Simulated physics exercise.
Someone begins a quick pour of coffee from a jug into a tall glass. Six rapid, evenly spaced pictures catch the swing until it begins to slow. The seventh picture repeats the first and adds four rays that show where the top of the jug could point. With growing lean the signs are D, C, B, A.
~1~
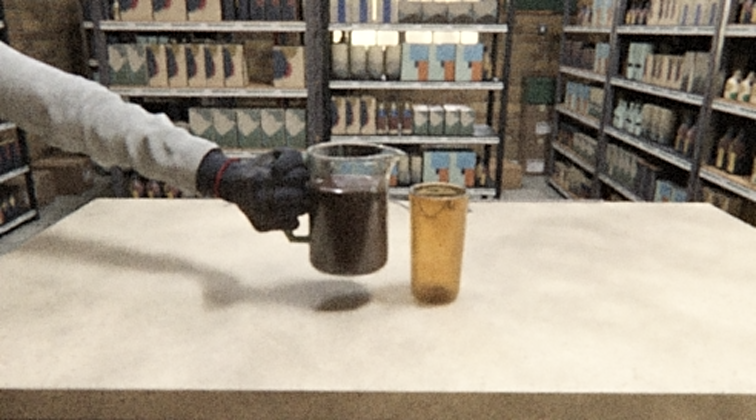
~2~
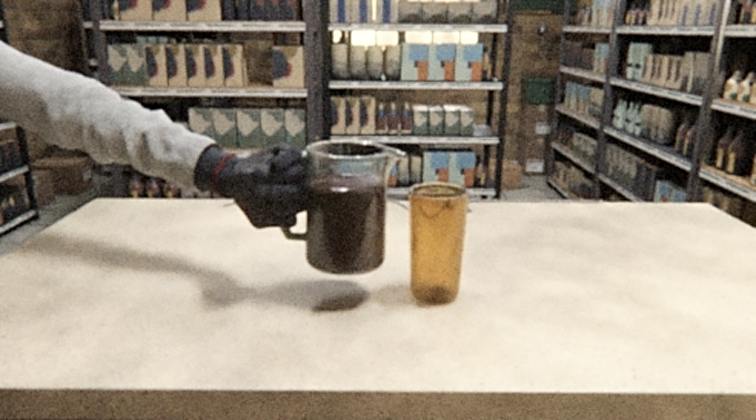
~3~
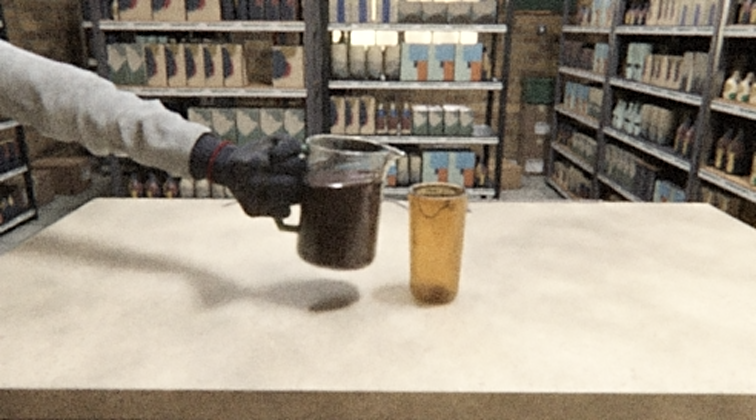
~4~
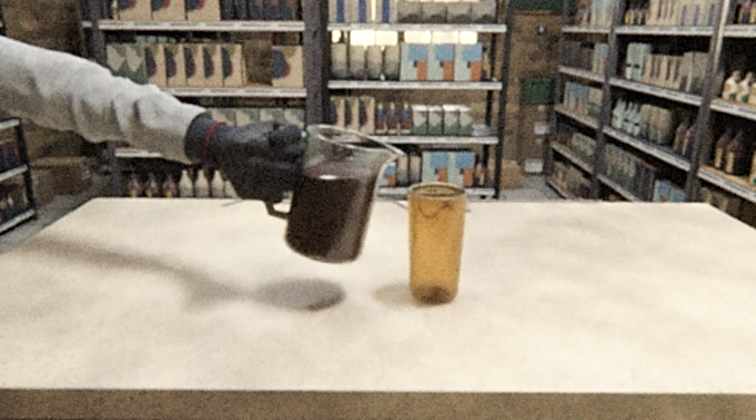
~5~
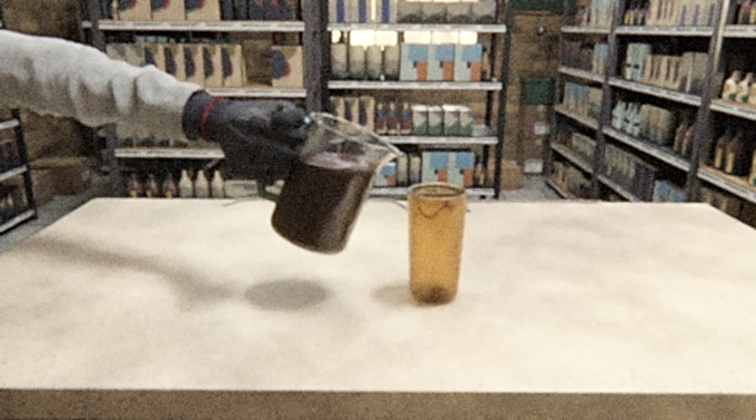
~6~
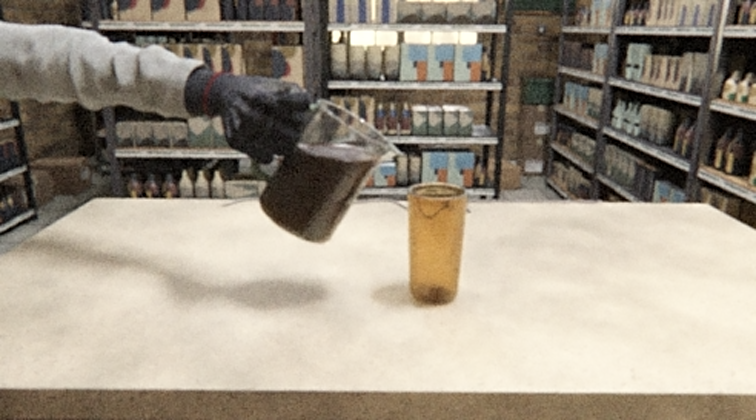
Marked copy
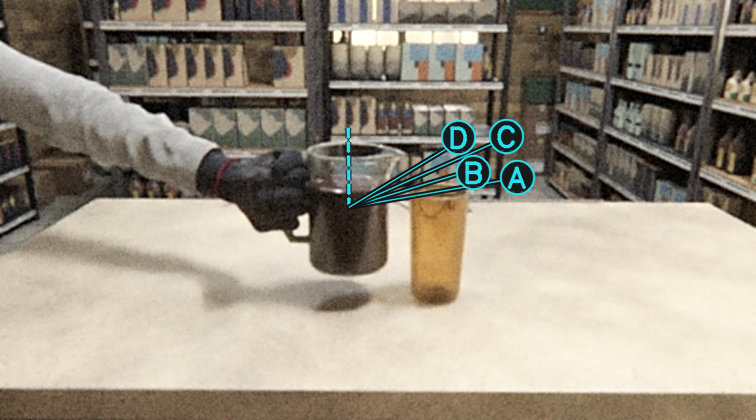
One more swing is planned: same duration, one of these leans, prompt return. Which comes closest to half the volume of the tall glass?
Go for C.
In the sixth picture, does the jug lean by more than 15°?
Yes, it does.
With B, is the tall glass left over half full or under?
Over.
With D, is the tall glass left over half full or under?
Under half.
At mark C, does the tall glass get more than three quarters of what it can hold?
No, less.
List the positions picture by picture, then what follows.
Upright, lip at (402, 153); rim of the tall glass round (439, 190); nothing has left yet, in the first picture.
Upright, lip at (402, 153); nothing has left yet, in the second picture.
Tipped about 6°, lip at (401, 153); nothing has left yet, in the third picture.
Tipped about 13°, lip at (400, 153); nothing has left yet, in the fourth picture.
Tipped about 22°, lip at (399, 153); nothing has left yet, in the fifth picture.
Tipped about 31°, lip at (399, 153); nothing has left yet, in the sixth picture.
On the marked copy, A at (501, 180); B at (456, 174); C at (491, 144); D at (445, 149).
With A, the tall glass ends with about 89 % of what it can hold; 6 % of the coffee is spilt.
With B, the tall glass ends with about 73 % of what it can hold.
With C, the tall glass ends with about 49 % of what it can hold.
With D, the tall glass ends with about 29 % of what it can hold.
